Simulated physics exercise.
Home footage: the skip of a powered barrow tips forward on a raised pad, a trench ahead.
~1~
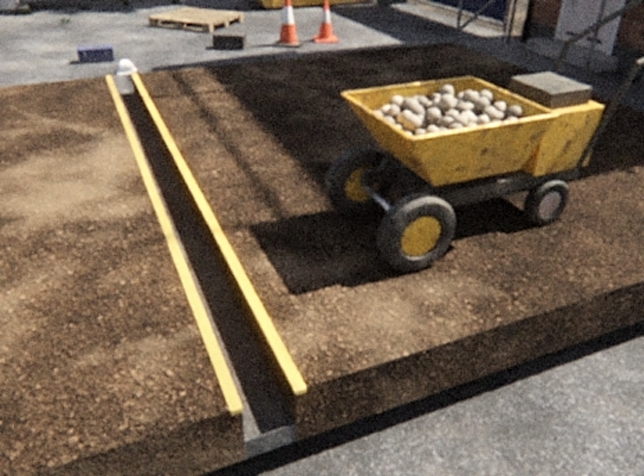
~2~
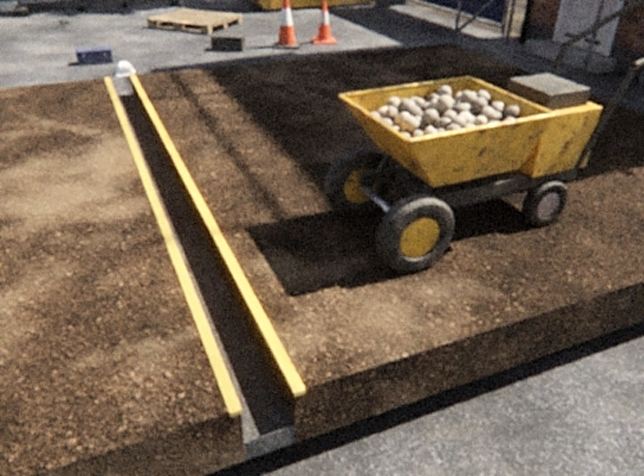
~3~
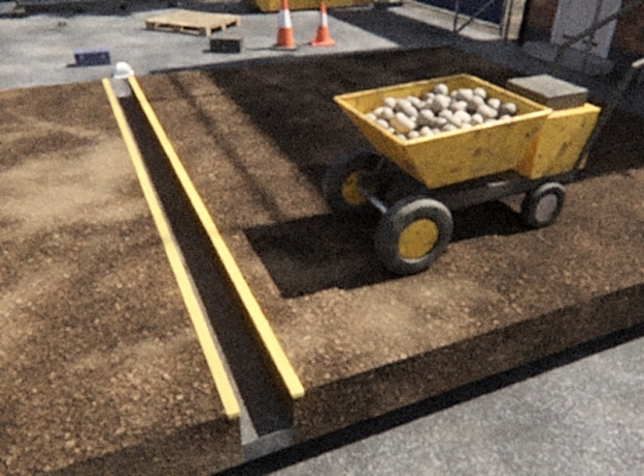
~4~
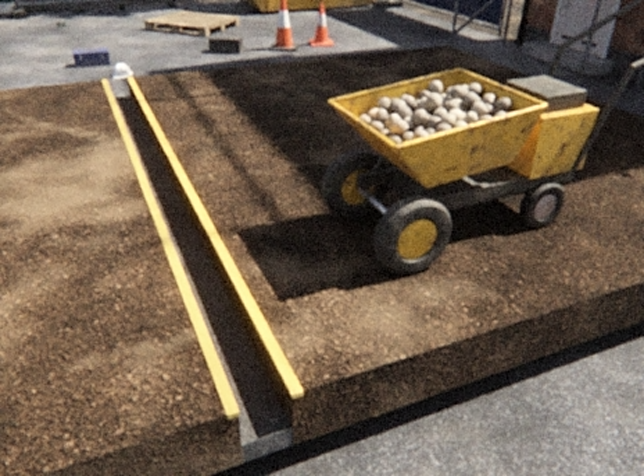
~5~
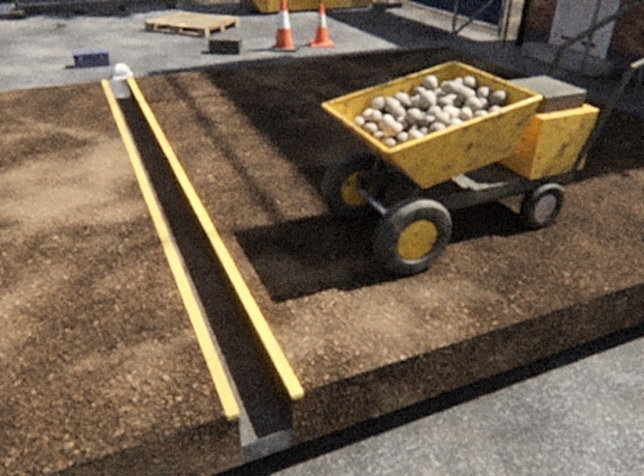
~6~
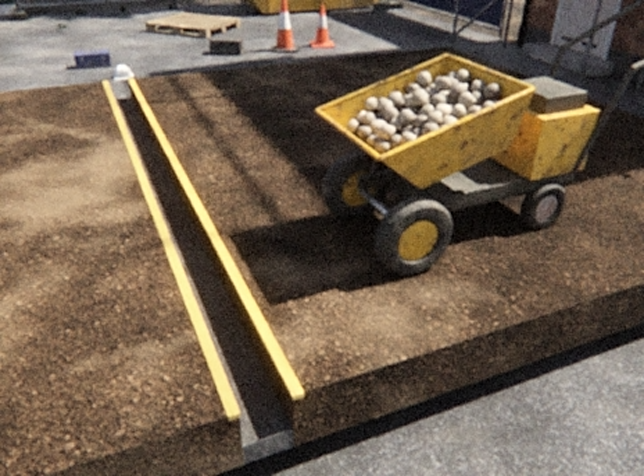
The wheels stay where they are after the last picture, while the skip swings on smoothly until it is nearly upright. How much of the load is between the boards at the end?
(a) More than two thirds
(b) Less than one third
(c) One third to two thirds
Answer: C.
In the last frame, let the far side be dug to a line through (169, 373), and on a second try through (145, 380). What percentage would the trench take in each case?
I'd put it near 50 in a hundred, then near 50 in a hundred.
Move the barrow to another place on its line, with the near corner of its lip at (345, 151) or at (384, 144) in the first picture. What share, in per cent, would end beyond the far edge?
You'd get 40 in a hundred the first time and 10 in a hundred the second.
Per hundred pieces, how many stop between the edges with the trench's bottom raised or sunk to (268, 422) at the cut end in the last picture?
Estimate: Approx. 40 per cent.
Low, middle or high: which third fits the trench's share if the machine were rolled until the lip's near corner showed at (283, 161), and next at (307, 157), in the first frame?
Spot one gives less than a third, spot two gives less than a third.
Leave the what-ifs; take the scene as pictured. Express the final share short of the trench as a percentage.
I'd put it at some 50 per cent of the load.
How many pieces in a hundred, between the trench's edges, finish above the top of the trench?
My figure is near 10 per cent.
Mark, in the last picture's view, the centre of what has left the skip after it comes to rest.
Close to (234, 269), more or less.
Shortly afterwards, skip tipped steeply; the whole lot in the skip.
Next, skip tipped steeply; the bulk in the skip; a little short of the trench; only a few in or heaped over the trench; a little falling.
Some moments later, skip tipped right over; a little in the skip; near half short of the trench; near a third in or heaped over the trench; only a few beyond it.
In the end, skip tipped right over; only a few in the skip; near half short of the trench; near half in or heaped over the trench; only a few beyond it.
